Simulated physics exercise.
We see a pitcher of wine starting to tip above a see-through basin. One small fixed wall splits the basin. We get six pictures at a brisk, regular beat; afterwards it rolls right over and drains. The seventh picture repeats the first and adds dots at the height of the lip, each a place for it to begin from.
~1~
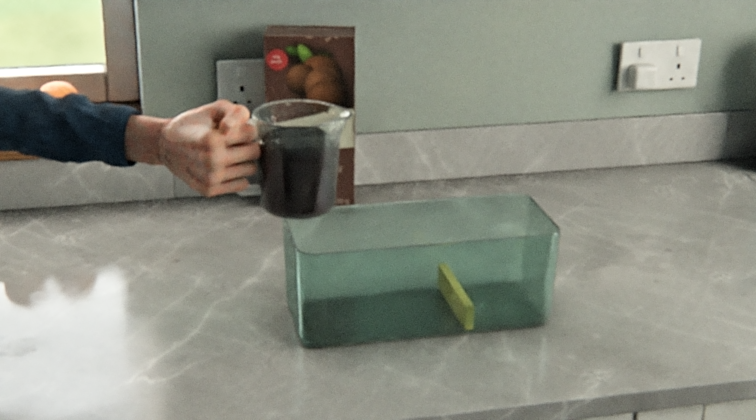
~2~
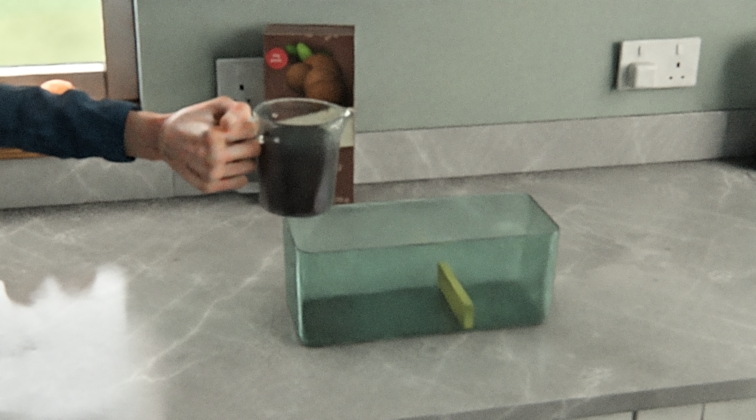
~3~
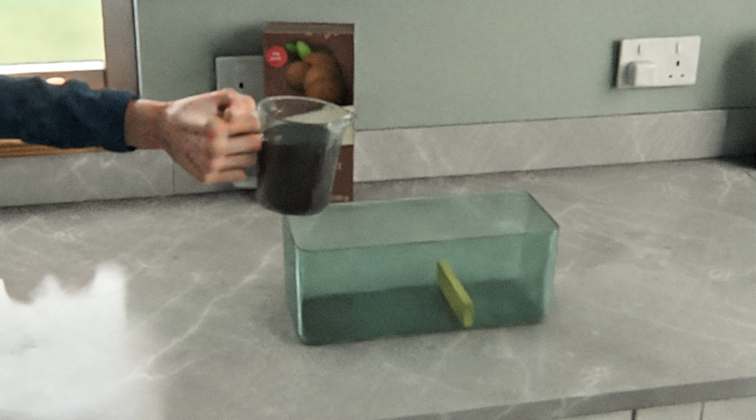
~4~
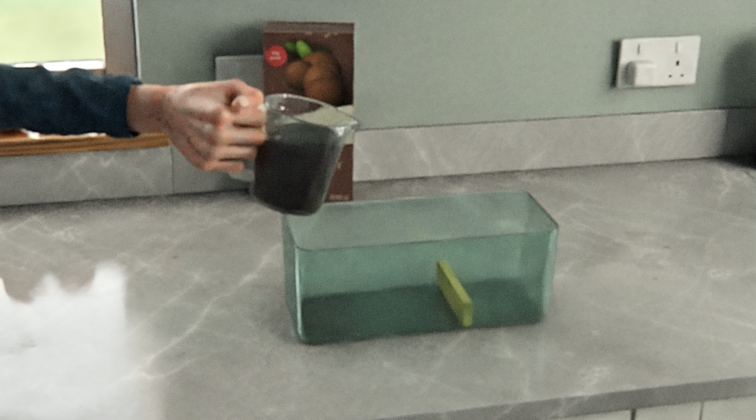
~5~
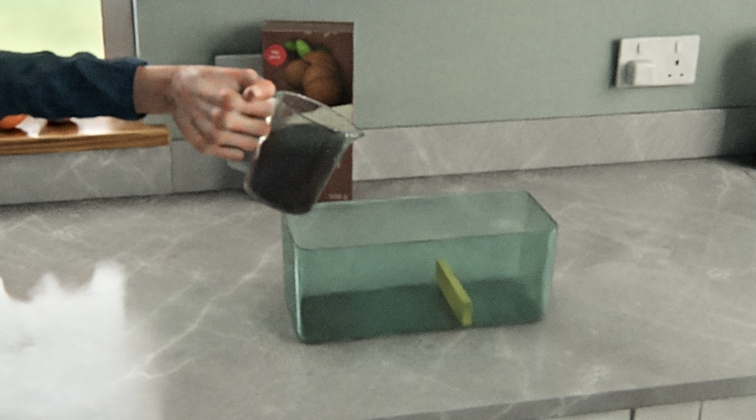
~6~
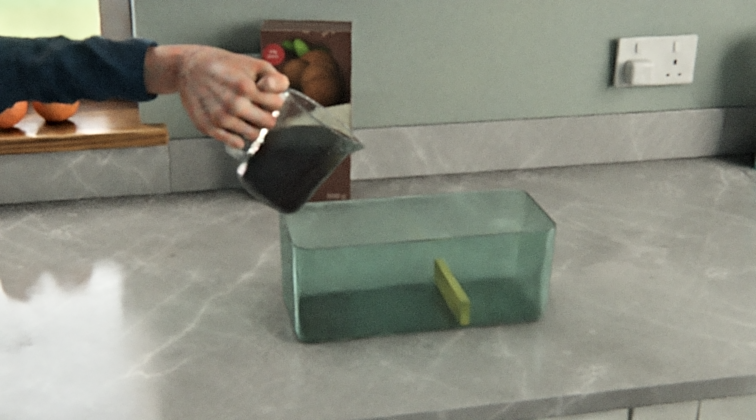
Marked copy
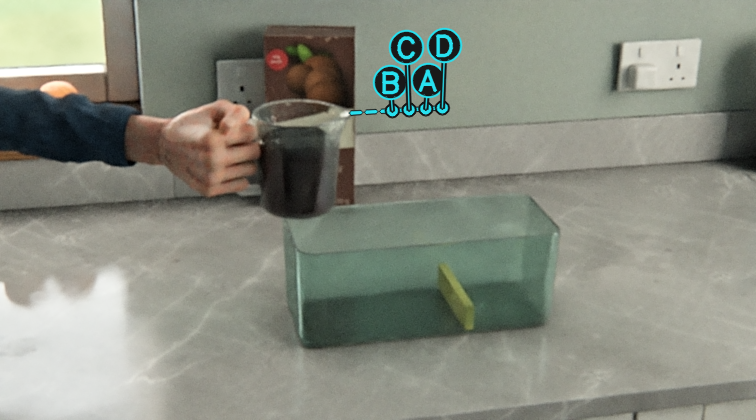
A hand in a dark blue sleeve holds a clear glass pitcher of dark wine at the left, above a grey marbled kitchen worktop seen from slightly above. Below it sits a see-through, green-tinted rectangular basin with a yellow-green divider, with a brown box, orange fruit and a white wall socket behind. The hand steadily tilts the pitcher rightward, while the view stays almost still.
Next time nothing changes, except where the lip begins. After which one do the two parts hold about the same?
C is best.
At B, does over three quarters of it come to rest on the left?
Yes, it does.
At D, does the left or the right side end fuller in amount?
The right side.
In cyan, A at (425, 108); B at (392, 110); C at (409, 109); D at (442, 107).
Choosing A, about 17 % ends left of the wall and 82 % right of it.
Choosing B, about 92 % ends left of the wall and 6 % right of it.
Choosing C, about 54 % ends left of the wall and 45 % right of it.
Choosing D, about 12 % ends left of the wall and 87 % right of it.
